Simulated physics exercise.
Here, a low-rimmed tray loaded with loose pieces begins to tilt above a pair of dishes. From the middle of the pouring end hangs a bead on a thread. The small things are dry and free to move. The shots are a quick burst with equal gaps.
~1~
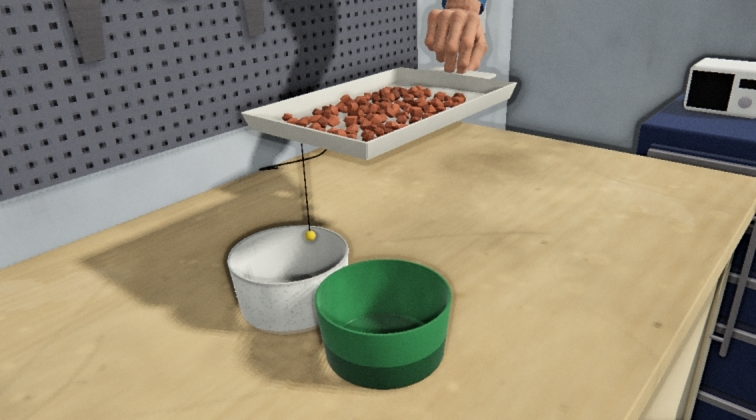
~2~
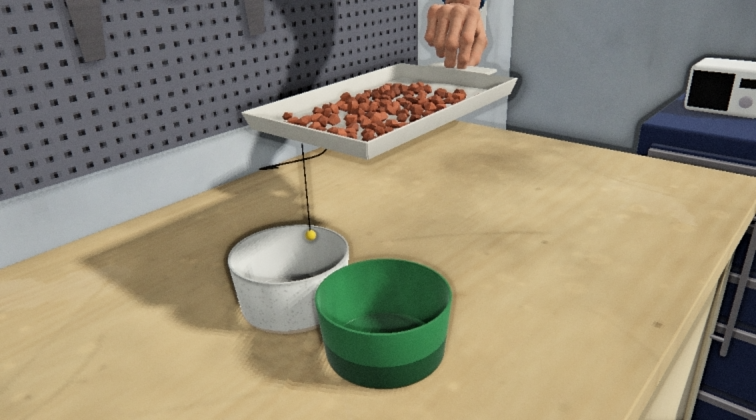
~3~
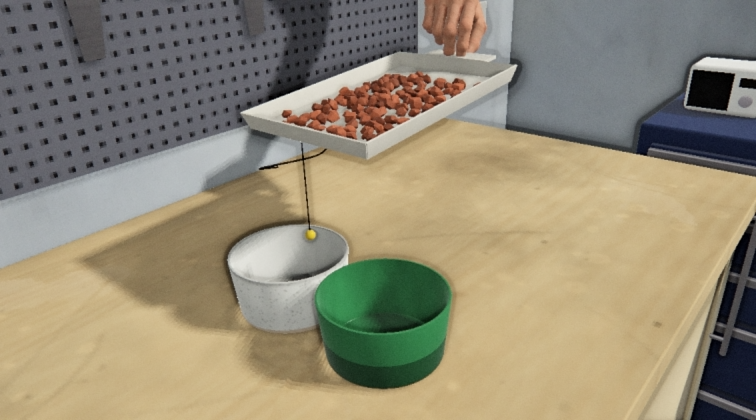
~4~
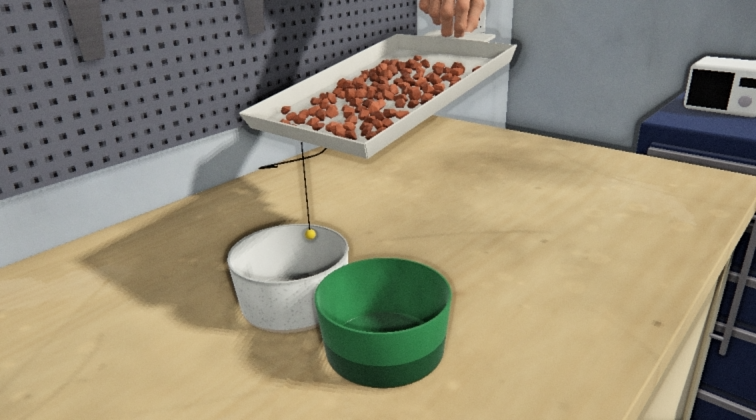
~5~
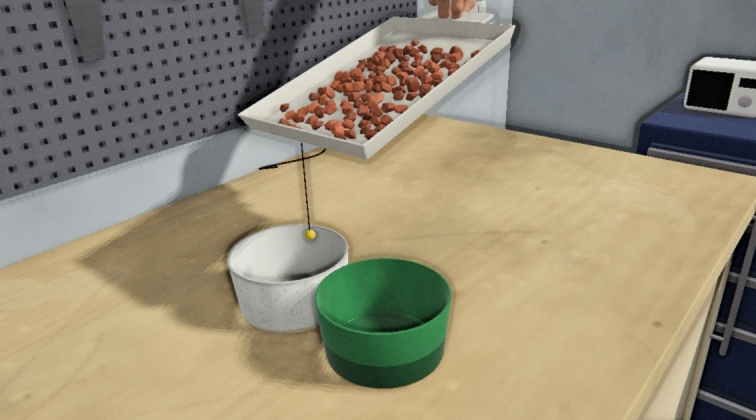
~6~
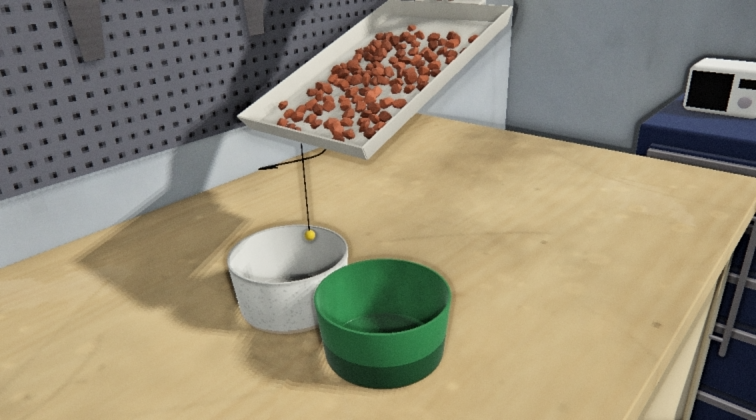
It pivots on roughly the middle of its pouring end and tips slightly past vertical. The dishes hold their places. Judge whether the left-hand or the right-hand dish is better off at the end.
The left-hand dish is better off.
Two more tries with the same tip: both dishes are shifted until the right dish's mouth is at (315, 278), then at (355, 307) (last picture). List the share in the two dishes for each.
Some 90 and then some 90 per cent.
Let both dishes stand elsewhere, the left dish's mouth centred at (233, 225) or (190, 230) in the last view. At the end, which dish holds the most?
The first try: The dish on the right. The second: The right dish.
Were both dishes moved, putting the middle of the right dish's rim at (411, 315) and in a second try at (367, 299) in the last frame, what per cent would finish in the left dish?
Trial 1 near 60 percent, trial 2 near 60 percent.
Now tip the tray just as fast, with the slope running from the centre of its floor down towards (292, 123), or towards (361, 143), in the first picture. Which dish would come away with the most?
Heading one: The dish placed left; heading two: The dish placed right.
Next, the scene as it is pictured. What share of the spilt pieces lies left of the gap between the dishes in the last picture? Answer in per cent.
Close to 90 per cent.
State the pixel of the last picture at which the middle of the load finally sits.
Roughly at (283, 318), give or take.
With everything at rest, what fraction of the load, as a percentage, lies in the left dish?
My estimate is about 50 in a hundred.
Soon after the last picture, tray tipped steeply; nearly all on the tray; a small part in the air.
A little later, tray tipped past a quarter turn; a small part on the tray; a small part in the right dish; about a third in the left dish; about a third outside both; about a quarter in the air.
Later still, tray tipped past a quarter turn; a small part in the right dish; about half in the left dish; about a third outside both.
At rest, tray tipped past a quarter turn; a small part in the right dish; about half in the left dish; about a third outside both.
